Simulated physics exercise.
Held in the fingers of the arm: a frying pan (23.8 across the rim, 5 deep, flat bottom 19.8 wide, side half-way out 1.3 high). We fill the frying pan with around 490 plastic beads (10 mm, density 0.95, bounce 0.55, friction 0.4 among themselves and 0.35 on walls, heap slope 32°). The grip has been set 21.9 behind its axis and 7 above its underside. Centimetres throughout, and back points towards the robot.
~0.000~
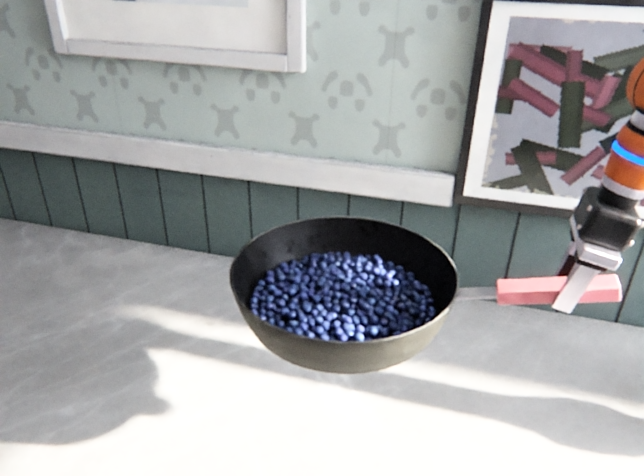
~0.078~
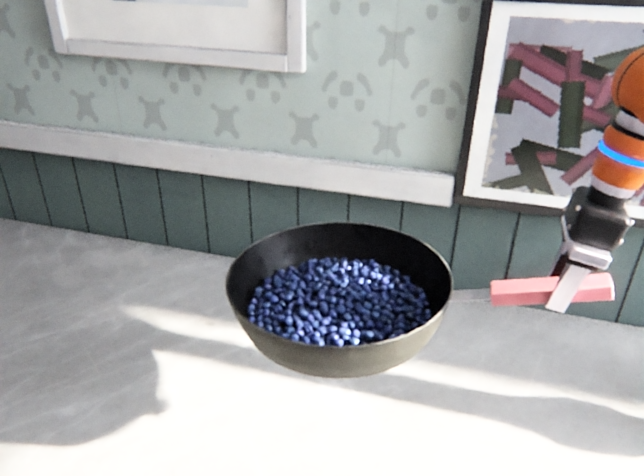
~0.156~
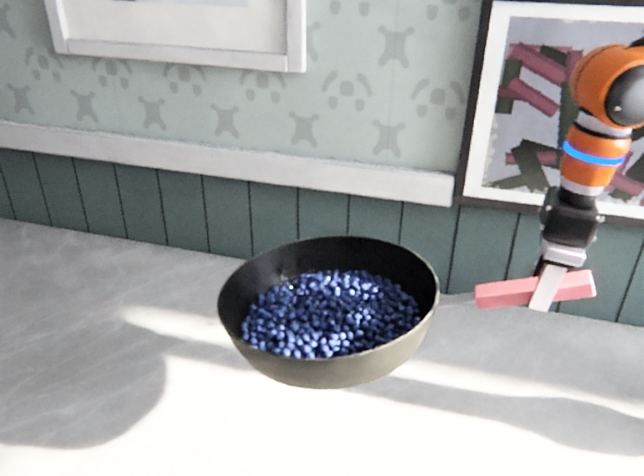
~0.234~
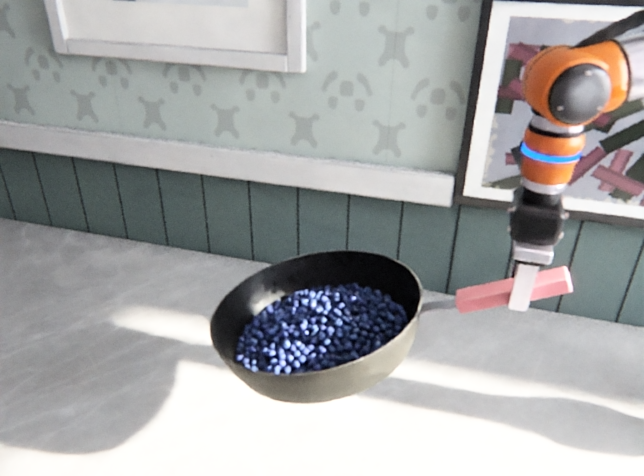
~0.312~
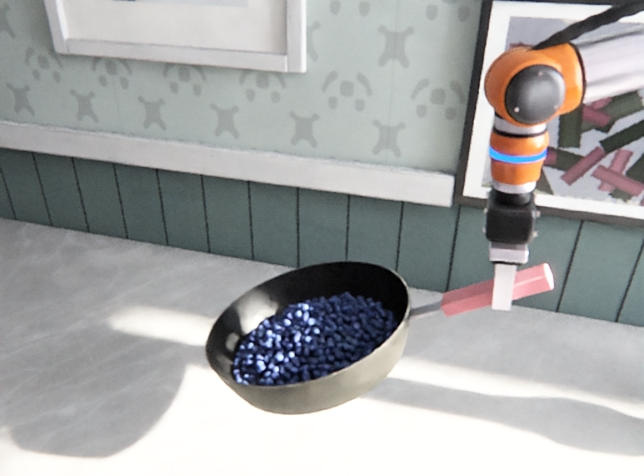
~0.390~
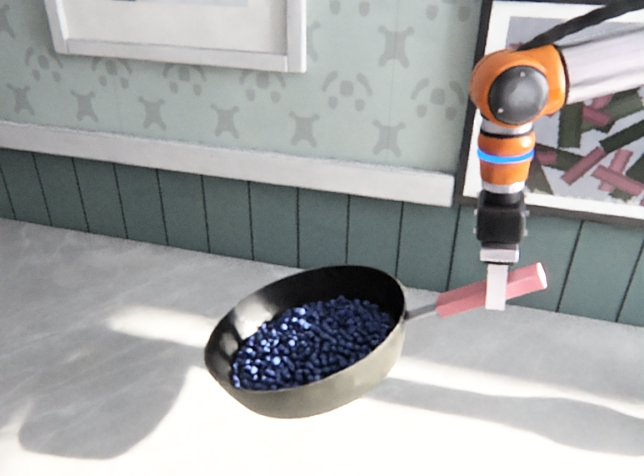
A frying pan of blue beads moves left and tilts as a robot arm lowers it.
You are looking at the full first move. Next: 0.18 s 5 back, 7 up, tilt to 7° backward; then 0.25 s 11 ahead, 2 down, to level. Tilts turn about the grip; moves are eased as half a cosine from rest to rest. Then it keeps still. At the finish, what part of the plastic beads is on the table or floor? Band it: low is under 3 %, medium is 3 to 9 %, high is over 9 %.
Band: High.
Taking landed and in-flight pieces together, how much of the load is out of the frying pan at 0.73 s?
Share out: Approx. 15 %.
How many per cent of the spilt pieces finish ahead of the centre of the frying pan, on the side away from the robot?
Roughly 20 per cent.
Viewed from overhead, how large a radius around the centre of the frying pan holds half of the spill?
About 20 cm out from the centre.
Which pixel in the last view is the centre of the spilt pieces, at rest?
Roughly at (338, 438) in the final view.
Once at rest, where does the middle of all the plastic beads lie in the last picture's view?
The centre of the pieces at rest lies close to (271, 262).
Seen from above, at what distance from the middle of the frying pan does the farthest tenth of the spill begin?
I'd put it at about 45 centimetres.
After 0.56 s, tilted 7° backward, highest piece 36 above the table; 488 in the frying pan.
After 0.73 s, tilted 2° backward, highest piece 40 above the table; 423 in the frying pan, 65 in flight or on a rim.
After 1.02 s, level, highest piece 31 above the table; 427 in the frying pan, 23 on the table or floor, 38 in flight or on a rim.
After 2.07 s, level, highest piece 30 above the table; 427 in the frying pan, 61 on the table or floor.
In the end, 427 in the frying pan, 61 on the table or floor. That is 12 % on the table or floor.
